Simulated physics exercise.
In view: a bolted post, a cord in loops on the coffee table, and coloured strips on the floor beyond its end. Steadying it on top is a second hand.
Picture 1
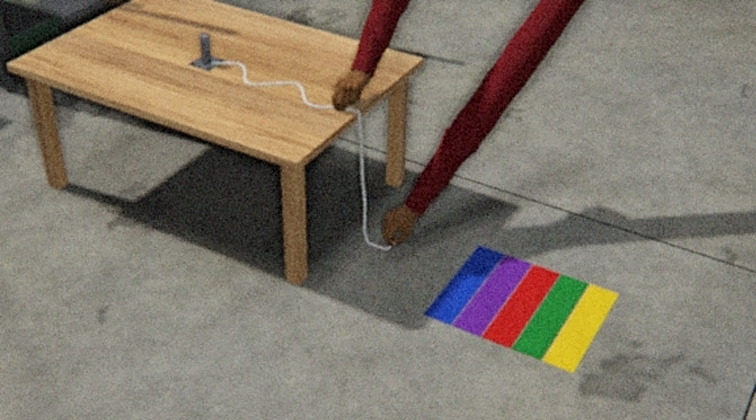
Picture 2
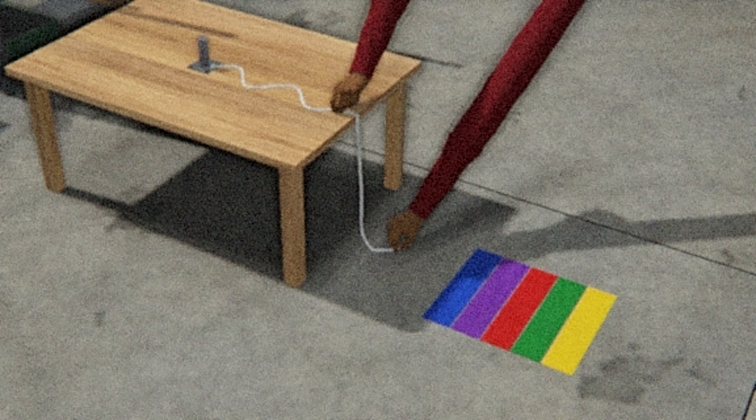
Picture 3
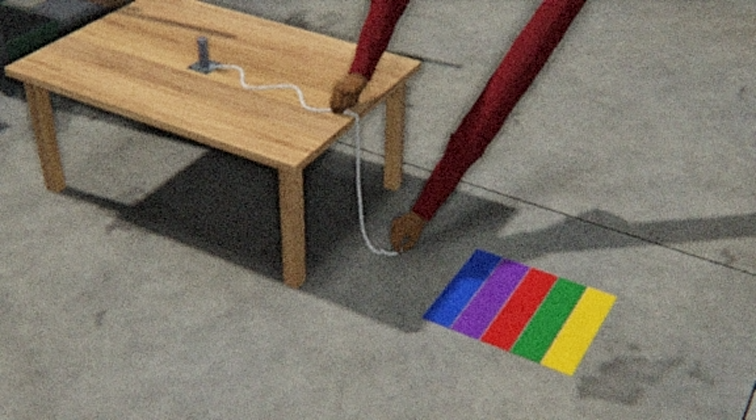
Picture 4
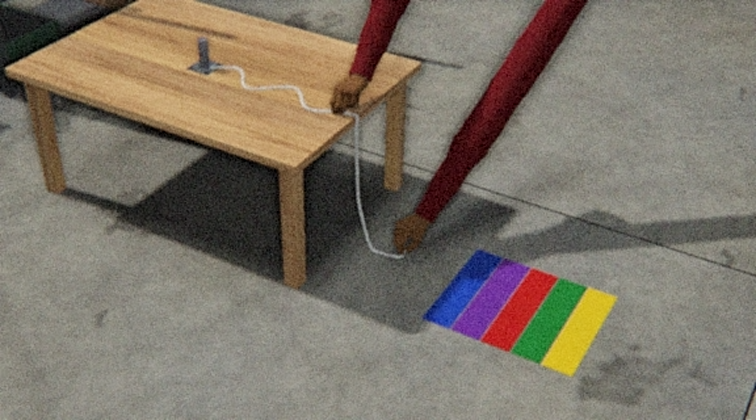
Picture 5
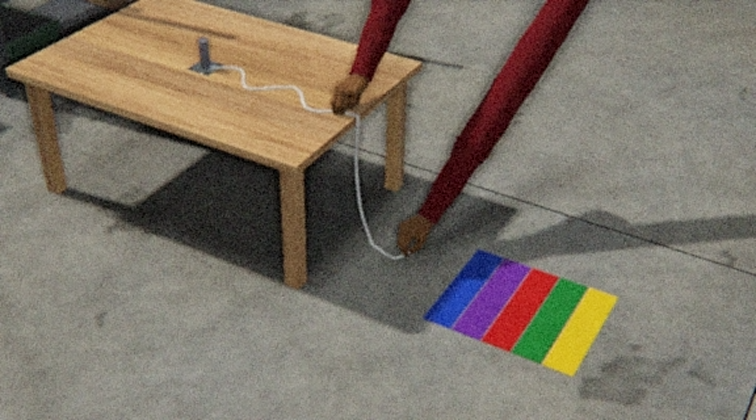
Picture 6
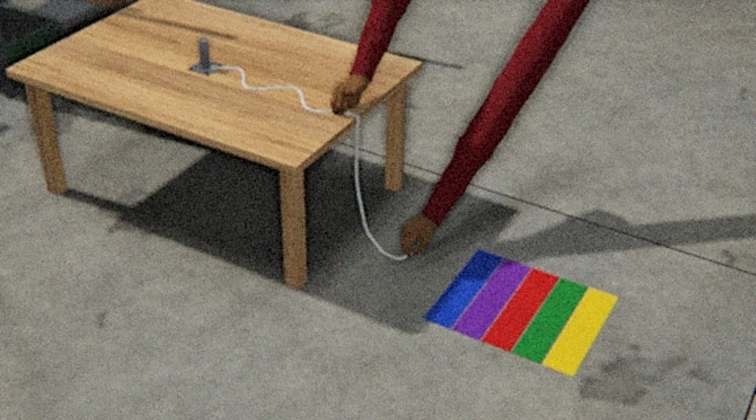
Two red-sleeved arms held a white cord at a wooden coffee table, one hand staying at the edge while the lower hand drew the hanging end slightly right, near coloured strips on the floor.
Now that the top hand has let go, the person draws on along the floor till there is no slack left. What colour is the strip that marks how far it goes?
That strip is red.
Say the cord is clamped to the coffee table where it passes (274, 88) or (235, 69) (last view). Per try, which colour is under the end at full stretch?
The end would stop on purple and then on red.
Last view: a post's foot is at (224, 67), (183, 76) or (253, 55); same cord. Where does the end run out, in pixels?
Try by try: (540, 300), (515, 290) and (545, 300).
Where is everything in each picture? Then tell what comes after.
End (394, 243); blue (447, 306); purple (476, 317); red (505, 328); green (536, 340); yellow (567, 352), in the first frame.
End (399, 248); cord through (239, 68) (267, 87) (305, 105) (357, 124) (361, 180) (363, 235), in the second frame.
End (401, 250), in the third frame.
End (405, 252); cord through (239, 70) (267, 89) (305, 106) (357, 125) (358, 180) (367, 236), in the fourth frame.
End (409, 253), in the fifth frame.
End (412, 254); cord through (240, 70) (268, 89) (305, 107) (358, 125) (357, 180) (370, 236), in the sixth frame.
Early on, end near (478, 278); over blue.
Midway, end near (507, 288); over purple.
At the end of the slack, end near (526, 295); over red. The end stops over the red strip.
